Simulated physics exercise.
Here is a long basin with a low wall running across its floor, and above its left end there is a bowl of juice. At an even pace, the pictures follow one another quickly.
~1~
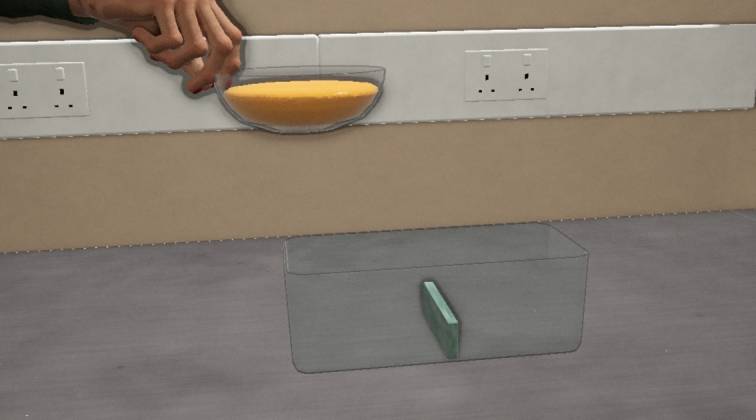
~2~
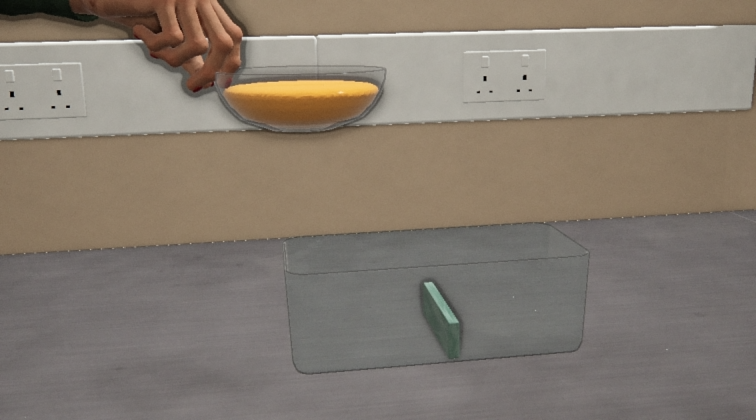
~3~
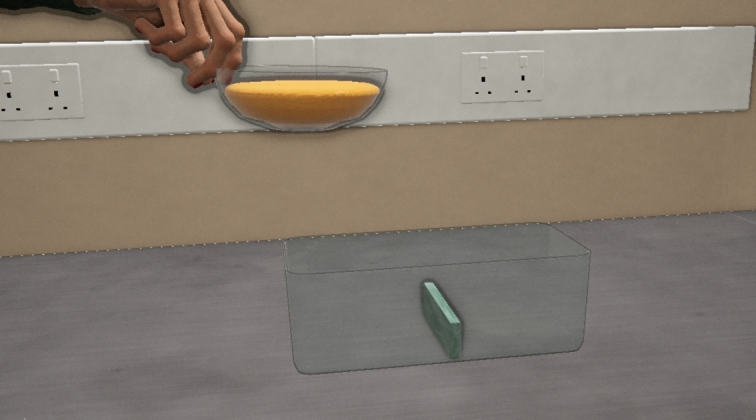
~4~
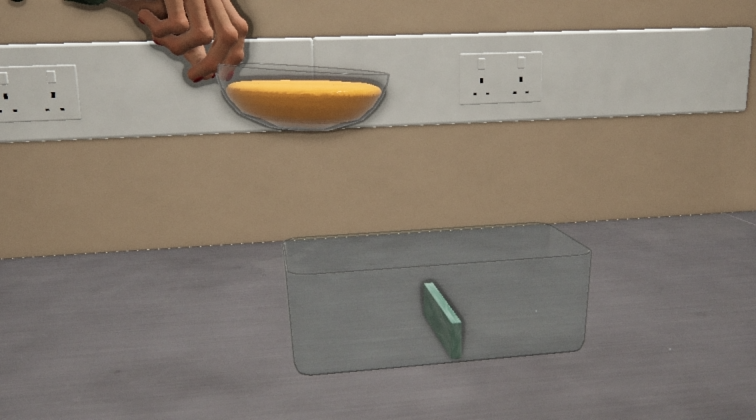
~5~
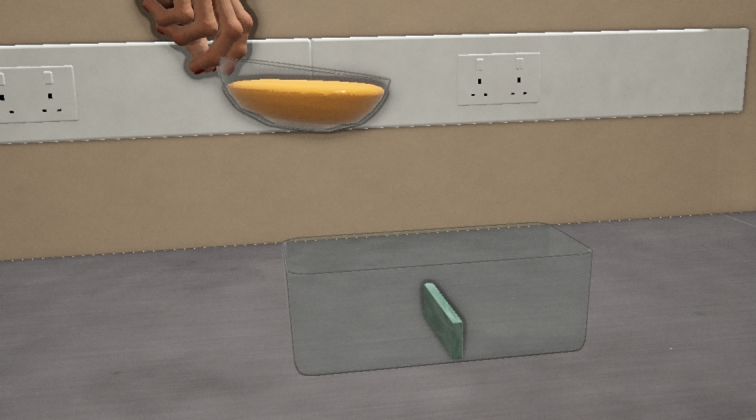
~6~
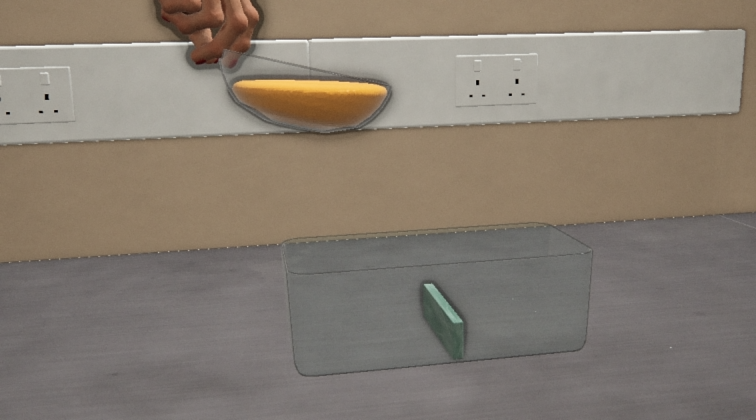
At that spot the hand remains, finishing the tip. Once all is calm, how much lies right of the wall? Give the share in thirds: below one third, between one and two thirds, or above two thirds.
Midrange share.
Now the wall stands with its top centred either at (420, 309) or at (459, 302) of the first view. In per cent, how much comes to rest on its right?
About 70 per cent, then about 25 per cent.
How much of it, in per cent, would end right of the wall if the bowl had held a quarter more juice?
That works out to some 60 %.
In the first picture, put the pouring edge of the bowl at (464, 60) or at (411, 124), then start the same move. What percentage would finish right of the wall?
The first gives 95 %, the second 65 %.
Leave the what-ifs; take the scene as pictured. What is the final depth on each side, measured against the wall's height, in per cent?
Left side roughly 30, right side roughly 40.
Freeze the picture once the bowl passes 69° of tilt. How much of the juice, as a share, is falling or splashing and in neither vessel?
Share: Approx. 40 %.
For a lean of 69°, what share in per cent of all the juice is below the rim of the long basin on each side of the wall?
Reading: Left some 10 %, right some 30 %.
A moment on, the bowl is tipped part way and 22 per cent is still to pour, 8 is left of the wall and 31 right of it.
Next, the bowl is tipped right over and 0 per cent is still to pour, 45 is left of the wall and 53 right of it.
Then the bowl is tipped right over and 0 per cent is still to pour, 45 is left of the wall and 54 right of it.
Later the bowl is tipped right over and 0 per cent is still to pour, 45 is left of the wall and 54 right of it.
Finally, 45 per cent lies left of the wall, 54 right of it and 1 outside.
